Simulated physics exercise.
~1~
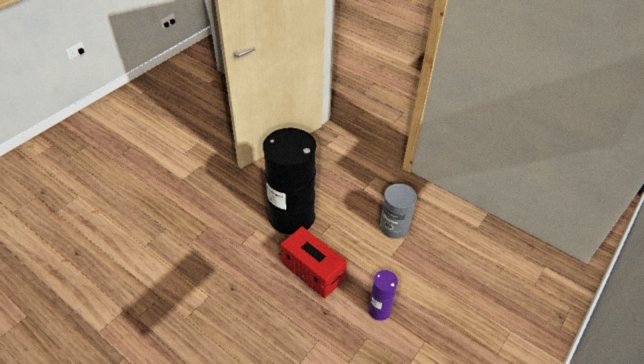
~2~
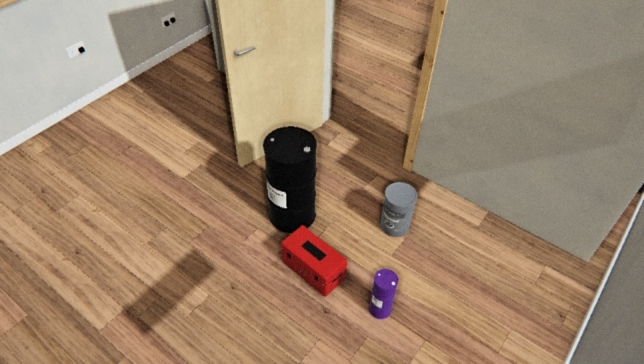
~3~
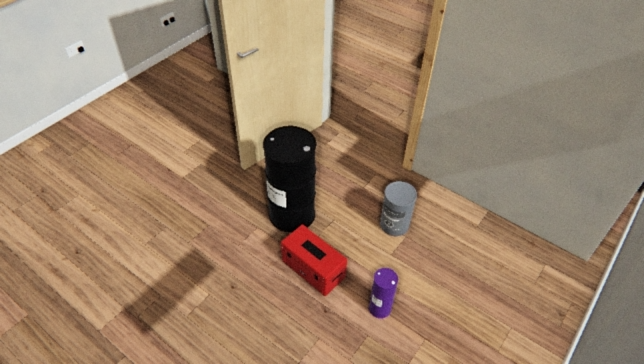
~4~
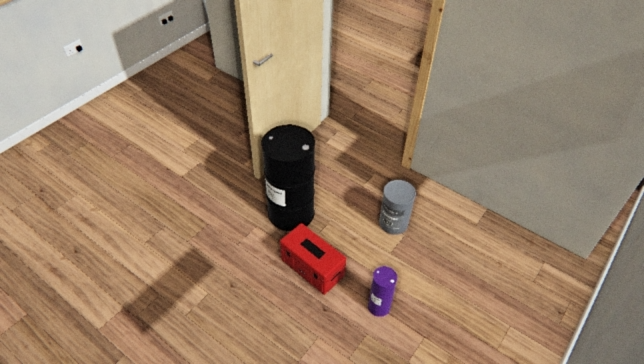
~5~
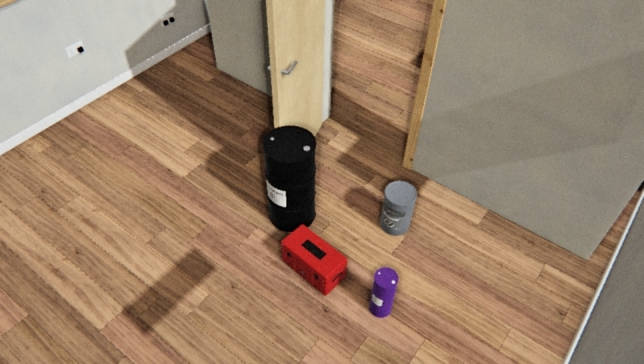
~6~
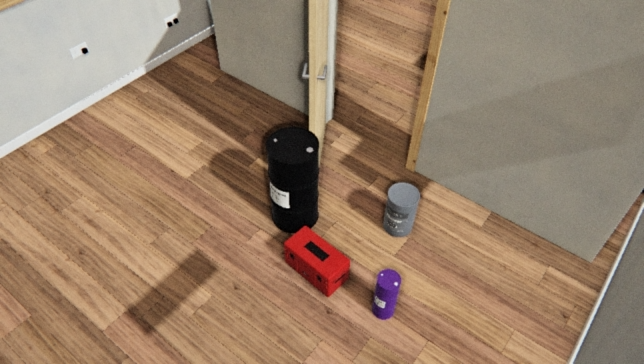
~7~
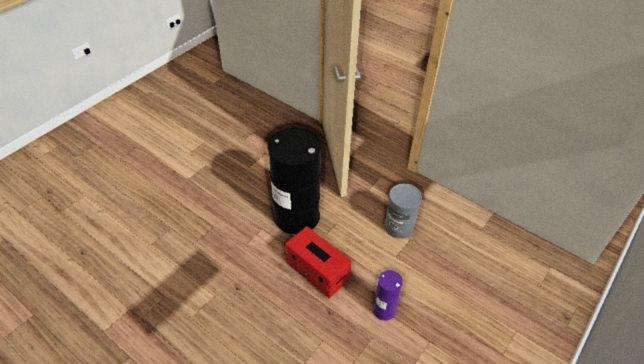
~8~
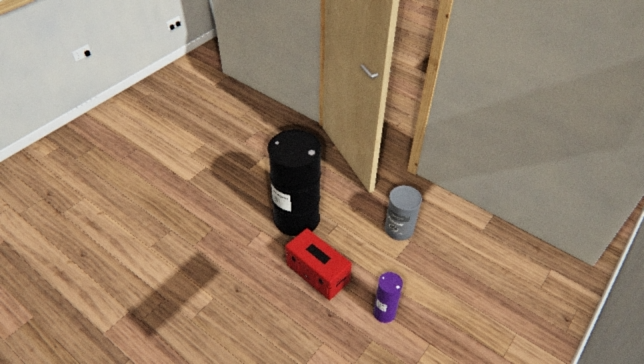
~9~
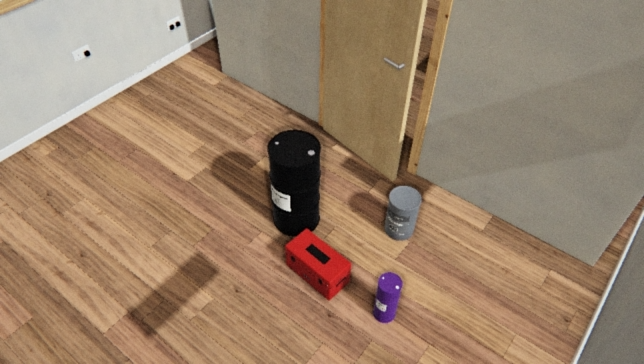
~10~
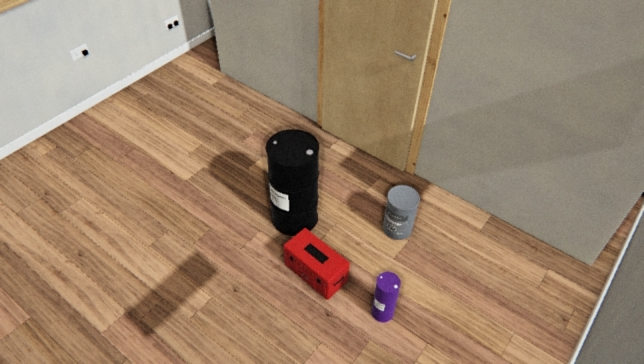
In a wood-floored room, an open door swings fully shut behind a black drum.
